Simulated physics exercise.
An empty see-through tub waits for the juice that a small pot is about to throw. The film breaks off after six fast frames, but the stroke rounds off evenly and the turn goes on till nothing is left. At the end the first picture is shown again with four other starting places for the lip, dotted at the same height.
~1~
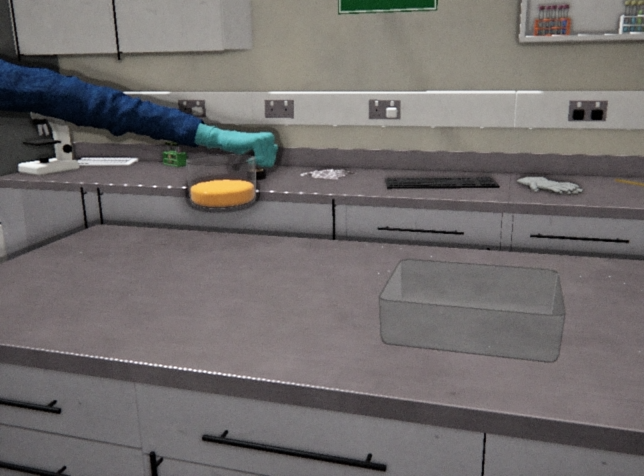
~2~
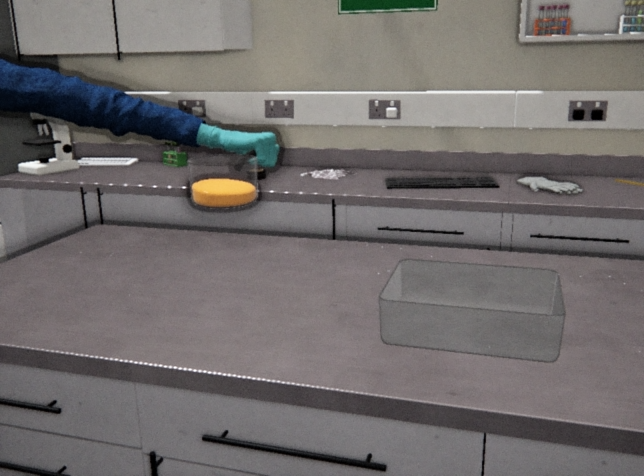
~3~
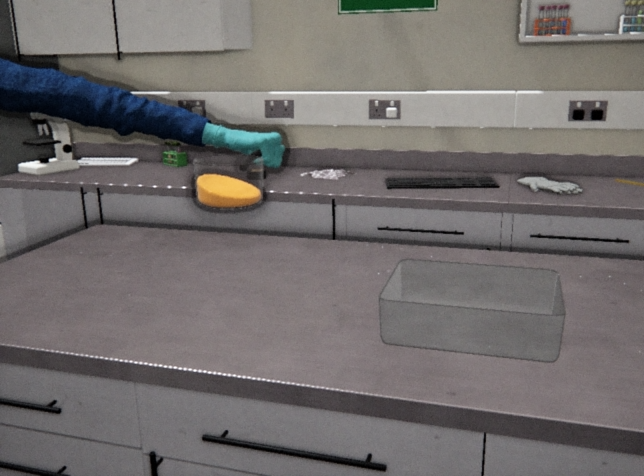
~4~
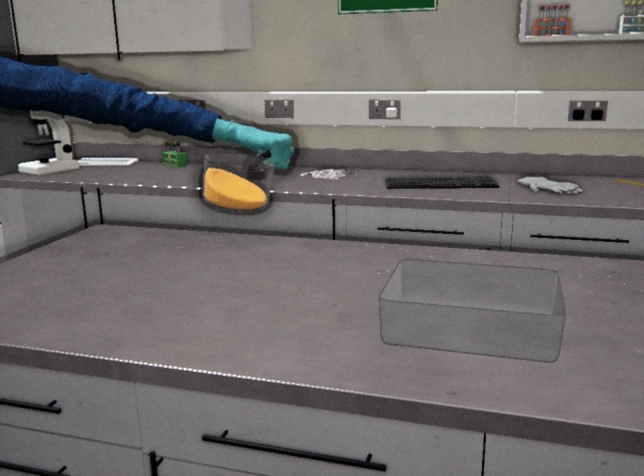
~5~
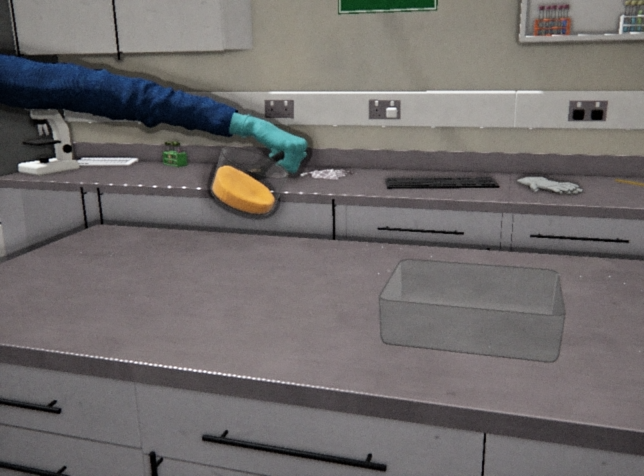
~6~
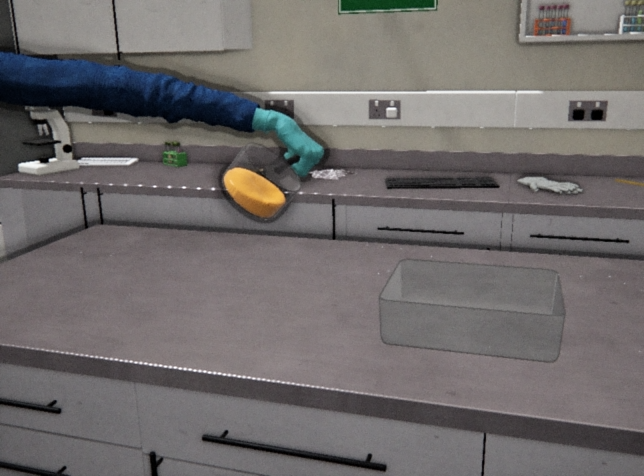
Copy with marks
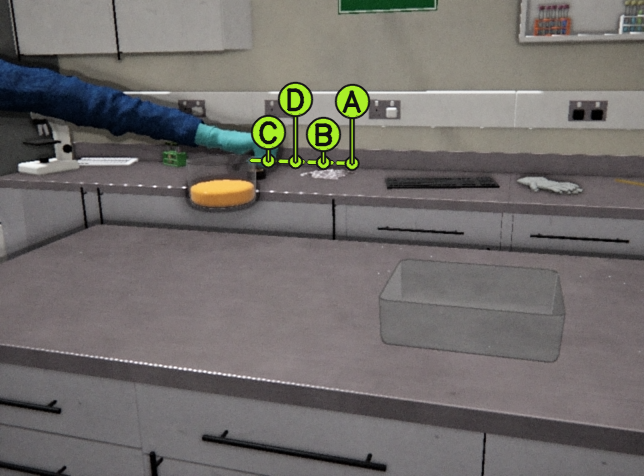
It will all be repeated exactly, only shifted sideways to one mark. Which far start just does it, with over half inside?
I would pick spot C.
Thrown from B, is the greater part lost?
No.
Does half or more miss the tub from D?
No, that is safe.
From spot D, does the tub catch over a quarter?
Yes.
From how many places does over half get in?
All of them.
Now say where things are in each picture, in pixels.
Upright, lip at (251, 160); tub from (381, 342) to (559, 361); nothing has left yet, in the first frame.
Upright, lip at (253, 160); nothing has left yet, in the second frame.
Upright, lip at (259, 161); nothing has left yet, in the third frame.
Tipped about 10°, lip at (270, 166); nothing has left yet, in the fourth frame.
Tipped about 24°, lip at (285, 176); nothing has left yet, in the fifth frame.
Tipped about 42°, lip at (298, 189); nothing has left yet, in the sixth frame.
On the marked copy, A at (352, 163); B at (323, 162); C at (268, 160); D at (295, 161).
Choosing A, about 73 % lands in the tub, 6 % falls short and 21 % goes beside or beyond.
Choosing B, about 72 % lands in the tub, 4 % falls short and 25 % goes beside or beyond.
Choosing C, about 68 % lands in the tub, 20 % falls short and 13 % goes beside or beyond.
Choosing D, about 75 % lands in the tub, 3 % falls short and 22 % goes beside or beyond.
